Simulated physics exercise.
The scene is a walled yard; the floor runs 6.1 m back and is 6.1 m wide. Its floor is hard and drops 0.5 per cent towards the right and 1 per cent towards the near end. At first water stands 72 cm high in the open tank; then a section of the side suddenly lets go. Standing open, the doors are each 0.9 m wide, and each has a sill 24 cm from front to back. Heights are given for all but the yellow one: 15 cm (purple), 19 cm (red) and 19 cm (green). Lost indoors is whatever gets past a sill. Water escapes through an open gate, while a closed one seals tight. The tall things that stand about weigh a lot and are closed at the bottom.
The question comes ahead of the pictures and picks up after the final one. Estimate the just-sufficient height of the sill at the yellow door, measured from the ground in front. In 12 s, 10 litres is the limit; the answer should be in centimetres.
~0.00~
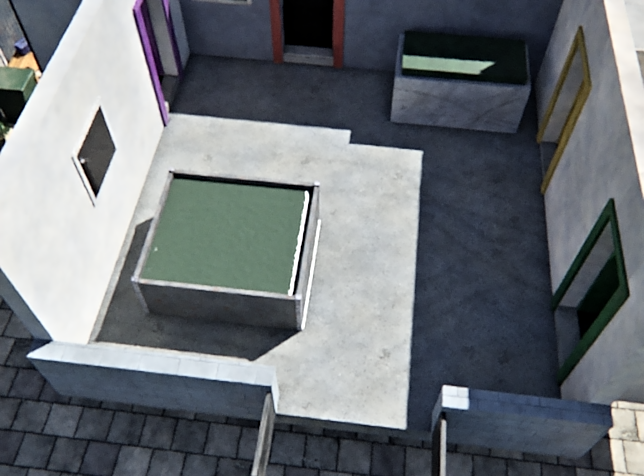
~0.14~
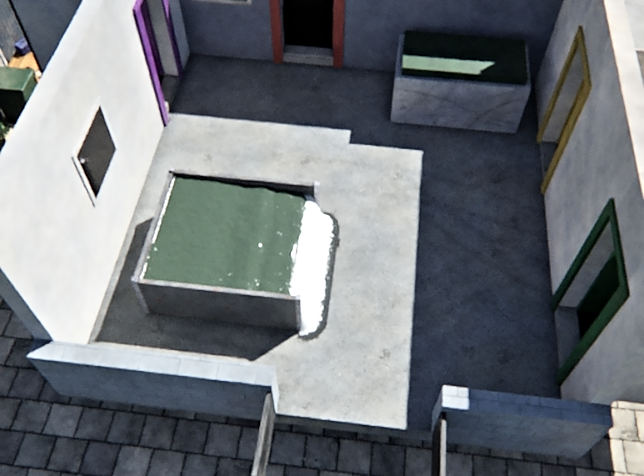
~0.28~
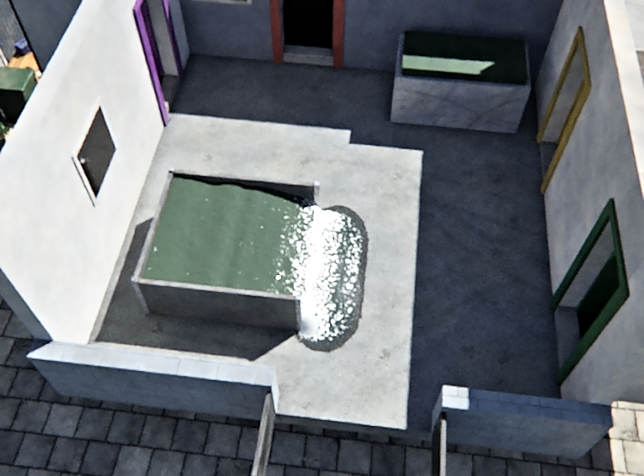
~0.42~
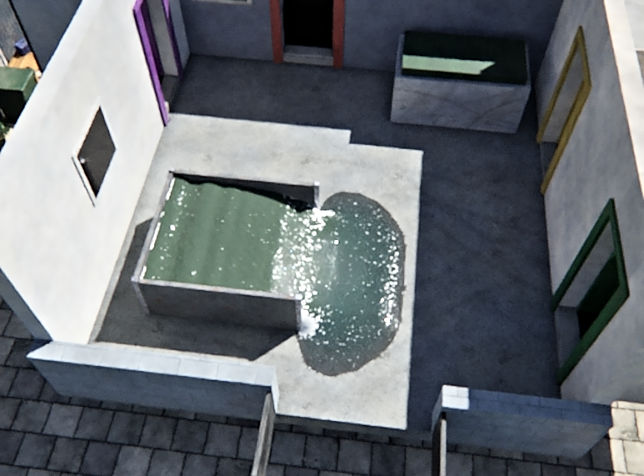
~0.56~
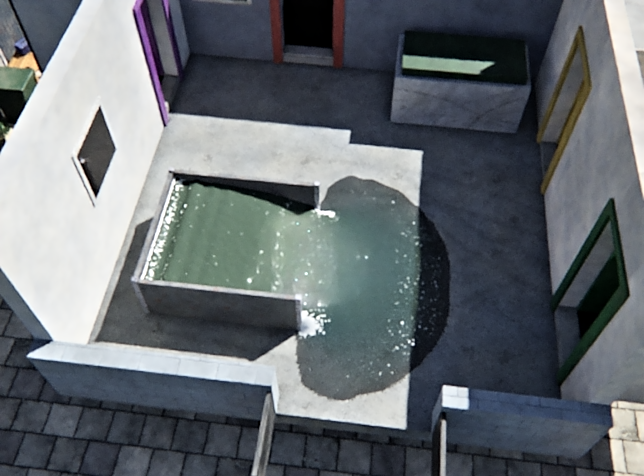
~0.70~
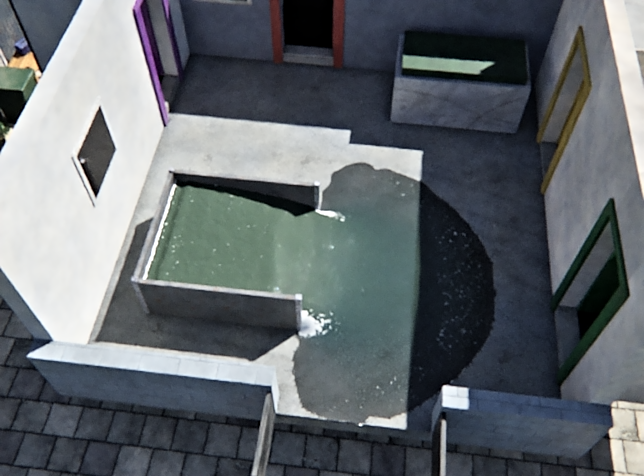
I would say 17 cm.
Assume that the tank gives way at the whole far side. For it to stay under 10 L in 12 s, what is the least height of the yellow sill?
Close to 10.0 cm at the least.
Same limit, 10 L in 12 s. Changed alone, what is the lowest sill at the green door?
For the green door, about 32 cm.
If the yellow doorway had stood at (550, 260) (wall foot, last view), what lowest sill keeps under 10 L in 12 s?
Close to 29 cm at the least.
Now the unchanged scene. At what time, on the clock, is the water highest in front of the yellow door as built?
I'd guess close to 5.0 seconds.
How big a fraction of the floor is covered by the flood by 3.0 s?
About 45 per cent.
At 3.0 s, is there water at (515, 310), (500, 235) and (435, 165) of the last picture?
Status: Submerged / submerged / submerged.
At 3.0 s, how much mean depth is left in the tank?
The mean depth is roughly 14 cm.
After 1.4 s water covers 40 % of the floor, deepest (34 cm) near (542, 287); it has not reached the yellow door.
After 3.0 s water covers 45 % of the floor, deepest (33 cm) near (527, 89); 16 cm at the yellow door, 31 litres in over its 7 cm sill.
After 12.0 s water covers 95 % of the floor, deepest (10 cm) near (218, 387); 4 cm at the yellow door, 154 litres in over its 7 cm sill.
At the yellow door as built, the water arrived by 1.7 s and peaked near 17 cm at 5.0 s.
Run again over the same 12 s with other heights there, 38 litres in over 13.5 cm, 2 litres over 21.5 cm. The limit of 10 litres is kept from about 17 cm up.
